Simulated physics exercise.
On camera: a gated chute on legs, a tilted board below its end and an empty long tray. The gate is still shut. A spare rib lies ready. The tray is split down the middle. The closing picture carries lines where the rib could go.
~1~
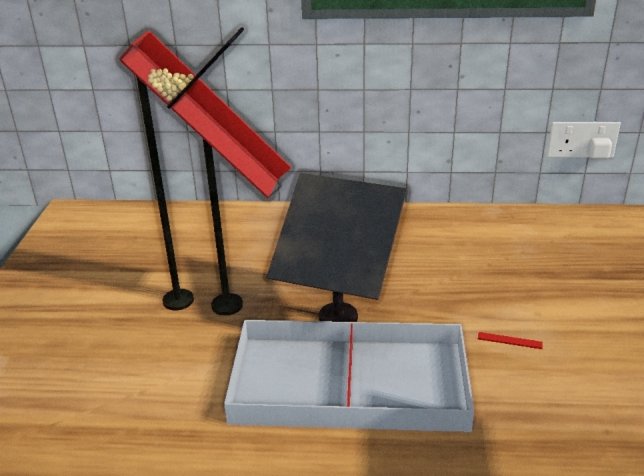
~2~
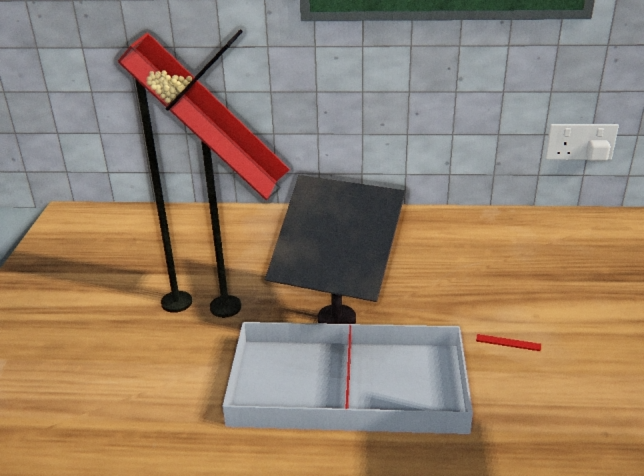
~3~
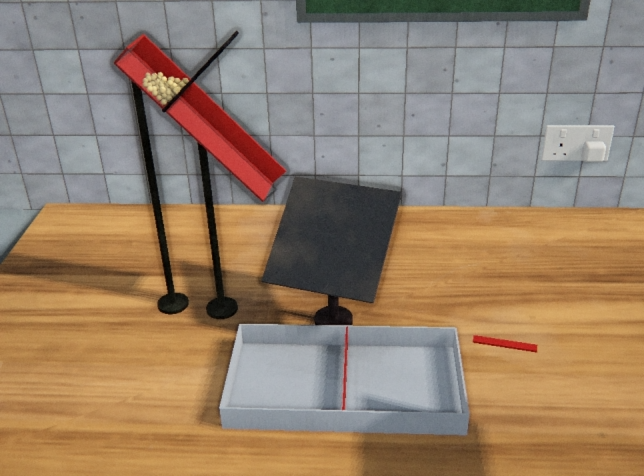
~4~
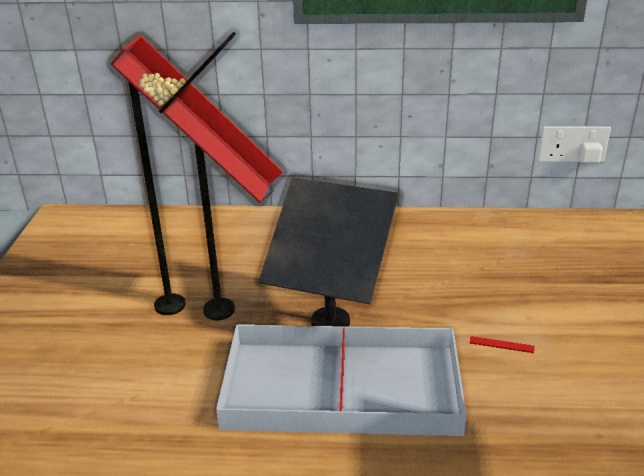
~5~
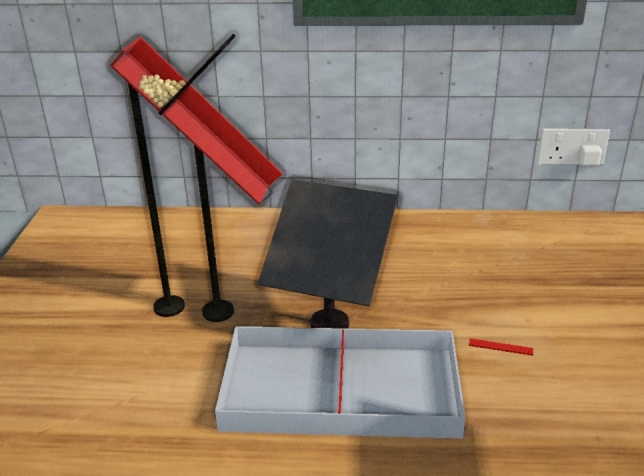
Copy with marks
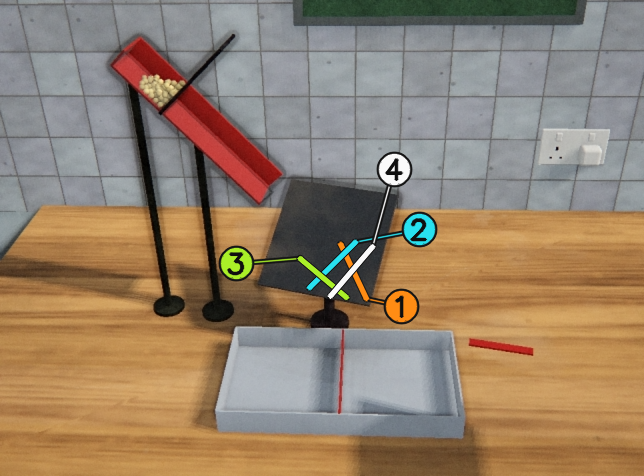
At the start, pale beans sit behind a black gate in a sloping red chute on black legs, with a tilted dark board and an empty, divided grey tray below. The view drifts very slightly, while the beans, gate, board, tray and loose red strip all stay still through the end.
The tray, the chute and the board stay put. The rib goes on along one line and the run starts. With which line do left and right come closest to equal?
The best line is 1.
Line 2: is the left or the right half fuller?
The left half.
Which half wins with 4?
The left half.
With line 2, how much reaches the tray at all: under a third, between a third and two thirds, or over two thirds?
Line 2 gives over two thirds.
On the marked copy, line 1 from (340, 244) to (366, 298); line 2 from (355, 242) to (309, 287); line 3 from (300, 258) to (346, 297); line 4 from (372, 246) to (330, 296).
Choosing 1, of what is caught, about a third in the left half, about two thirds in the right.
Choosing 2, of what is caught, nearly all in the left half, a small part in the right.
Choosing 3, of what is caught, a small part in the left half, most in the right.
Choosing 4, of what is caught, nearly all in the left half, a small part in the right.
